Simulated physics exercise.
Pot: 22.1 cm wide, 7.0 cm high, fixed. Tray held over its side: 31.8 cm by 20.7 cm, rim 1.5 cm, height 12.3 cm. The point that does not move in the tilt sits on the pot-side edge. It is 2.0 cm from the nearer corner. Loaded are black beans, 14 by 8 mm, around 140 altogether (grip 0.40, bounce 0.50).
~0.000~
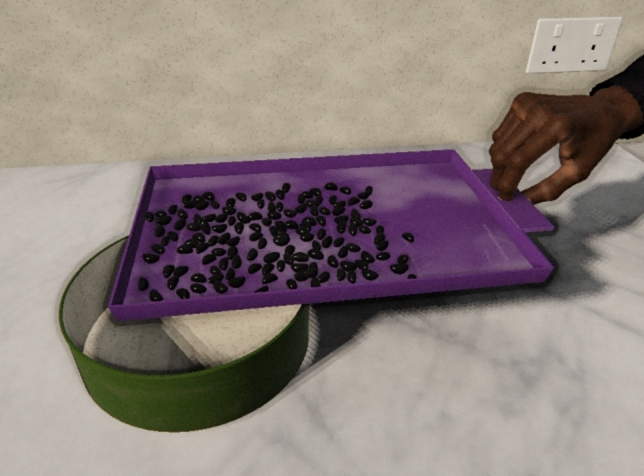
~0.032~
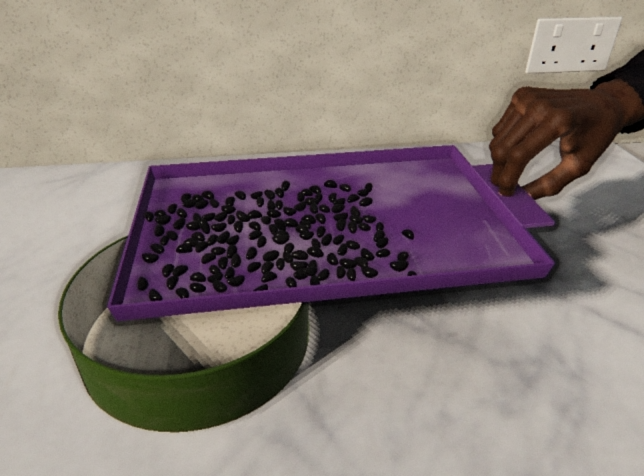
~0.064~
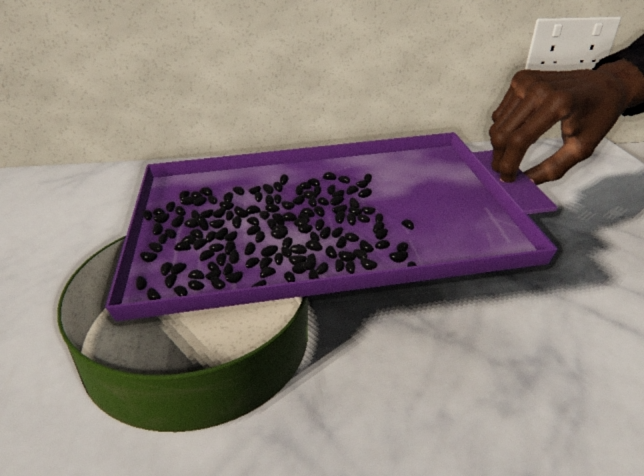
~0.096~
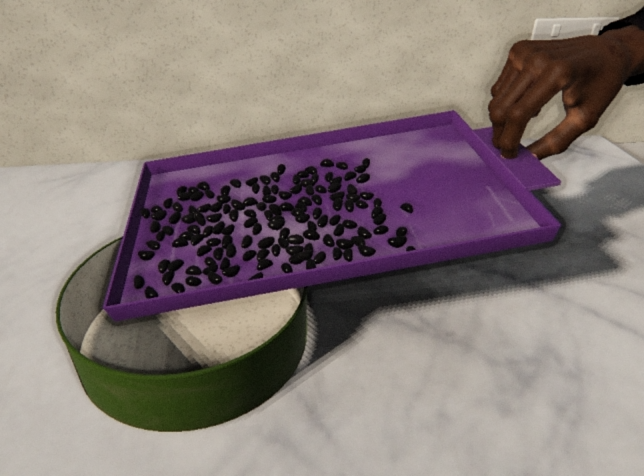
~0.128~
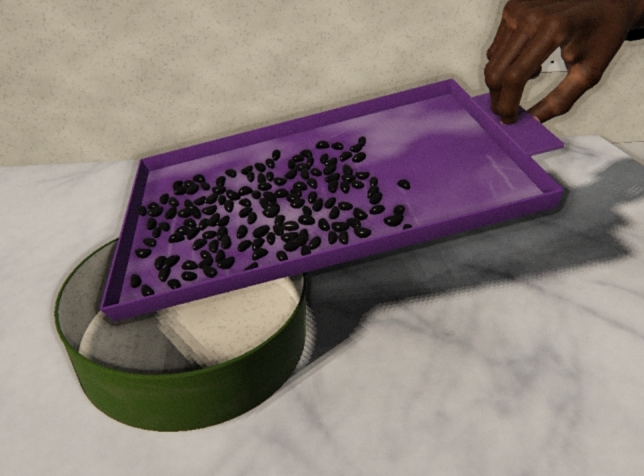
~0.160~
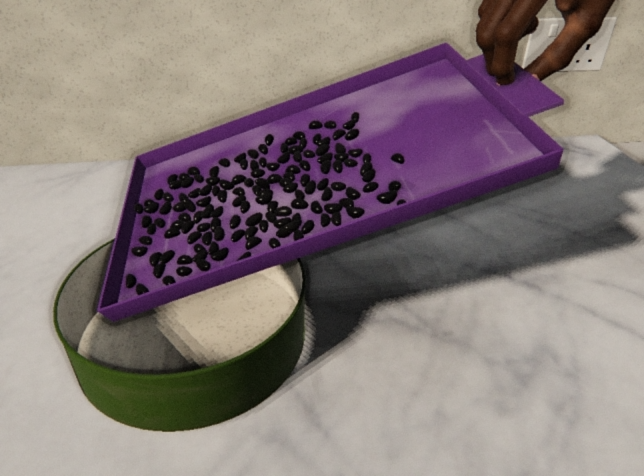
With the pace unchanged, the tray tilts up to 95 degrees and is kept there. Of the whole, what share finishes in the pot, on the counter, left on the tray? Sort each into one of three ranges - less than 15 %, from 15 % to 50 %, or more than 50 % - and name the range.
Ranges: Pot: From 15 % to 50 %; counter: More than 50 %; tray: Less than 15 %.
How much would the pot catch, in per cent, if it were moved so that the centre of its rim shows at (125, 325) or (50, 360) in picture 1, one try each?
Spot one: Some 95 per cent; spot two: Some 95 per cent.
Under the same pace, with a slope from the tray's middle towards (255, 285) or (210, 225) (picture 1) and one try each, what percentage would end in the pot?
That would be close to 0 per cent and then close to 75 per cent.
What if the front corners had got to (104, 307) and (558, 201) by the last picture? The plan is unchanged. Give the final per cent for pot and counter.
The pot gets 5 and the counter 95.
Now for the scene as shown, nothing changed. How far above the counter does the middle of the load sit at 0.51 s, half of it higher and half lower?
Roughly 14 centimetres.
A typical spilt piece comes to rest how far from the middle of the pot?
I'd say close to 22 centimetres.
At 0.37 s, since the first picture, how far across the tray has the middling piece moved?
Displacement on the tray: Roughly 4 cm.
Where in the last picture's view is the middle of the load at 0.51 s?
At that time the load is centred around (81, 253).
Then, at 0.37 s, tilt 59 degrees; the tray holds 100 %, the pot 0 %.
After 0.51 s, tilt 85 degrees; the tray holds 95 %, the pot 0 %.
After 0.77 s, tilt 95 degrees; the tray holds 0 %, the pot 20 %.
At rest (2.3 s), pot 25 %, counter 75 %, tray 0 %.
